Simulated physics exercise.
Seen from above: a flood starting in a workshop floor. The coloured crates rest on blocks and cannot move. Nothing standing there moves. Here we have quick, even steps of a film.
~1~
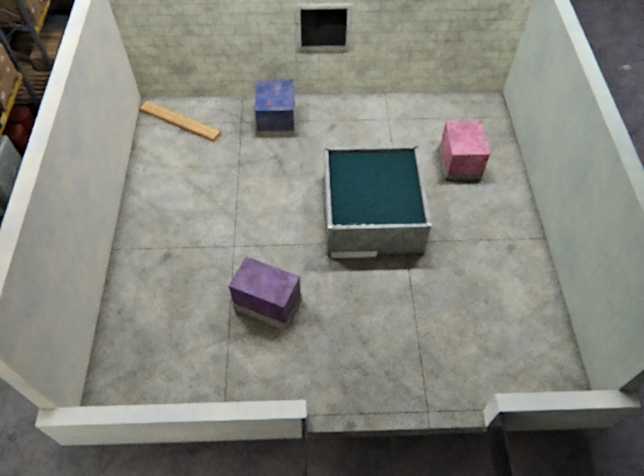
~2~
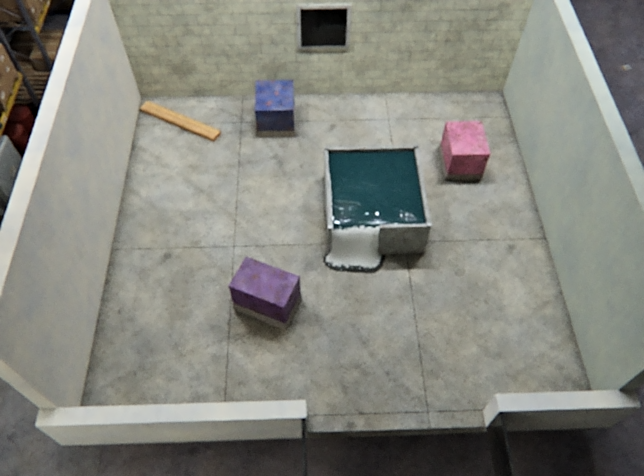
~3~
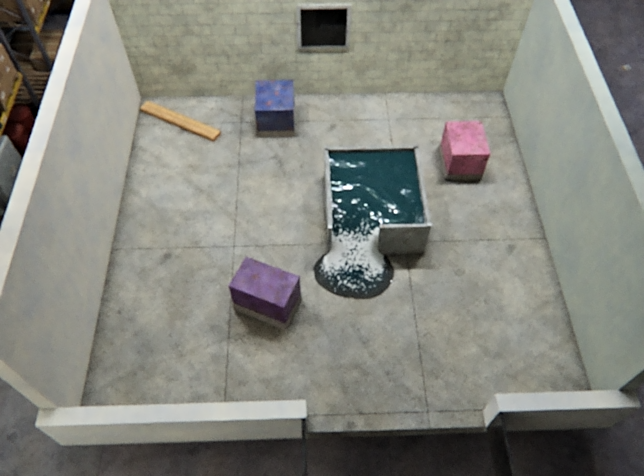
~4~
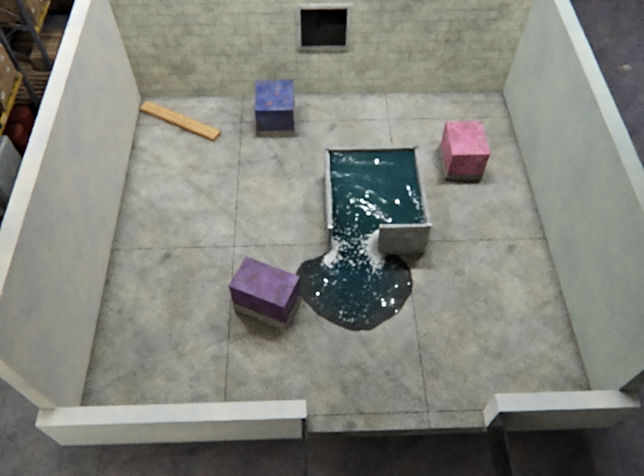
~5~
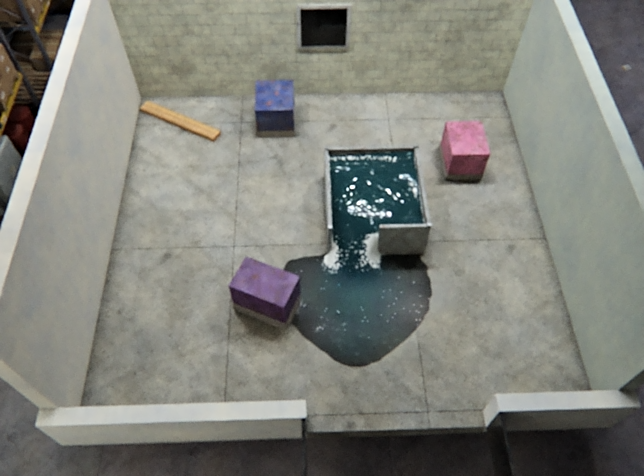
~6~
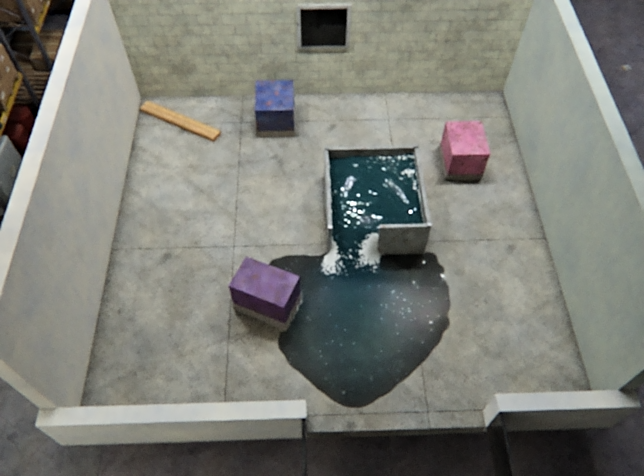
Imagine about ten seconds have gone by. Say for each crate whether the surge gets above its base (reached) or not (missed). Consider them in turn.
At the end, the blue crate is safe from the water. The pink crate is safe from the water. The purple crate is safe from the water.
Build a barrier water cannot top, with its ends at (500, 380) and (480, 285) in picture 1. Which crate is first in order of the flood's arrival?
The purple crate gets it first.
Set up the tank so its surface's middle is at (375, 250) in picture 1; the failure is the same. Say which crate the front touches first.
It is the one in purple.
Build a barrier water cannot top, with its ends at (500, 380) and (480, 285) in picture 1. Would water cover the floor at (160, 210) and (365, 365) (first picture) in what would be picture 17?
Untouched, reached.
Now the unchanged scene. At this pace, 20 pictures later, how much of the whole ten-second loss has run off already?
By then, close to 55 % of it.
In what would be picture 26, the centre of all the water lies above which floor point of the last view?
Centre of the water: Near (335, 277).
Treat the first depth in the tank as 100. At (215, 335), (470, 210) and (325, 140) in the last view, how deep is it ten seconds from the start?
Going in order, roughly 2, 2 and 0 %.
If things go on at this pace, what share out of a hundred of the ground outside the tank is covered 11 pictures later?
My estimate is close to 25 per cent.
A moment on, water covers 20 % of the floor; the blue crate not reached, the pink crate not reached, the purple crate water round its plinth.
Next, water covers 25 % of the floor; the blue crate not reached, the pink crate not reached, the purple crate water round its plinth.
Then, water covers 30 % of the floor; the blue crate not reached, the pink crate not reached, the purple crate water round its plinth.
Later, water covers 45 % of the floor; the blue crate not reached, the pink crate not reached, the purple crate water round its plinth.
In the end, water covers 60 % of the floor; the blue crate stayed above the water, the pink crate stayed above the water, the purple crate stayed above the water.
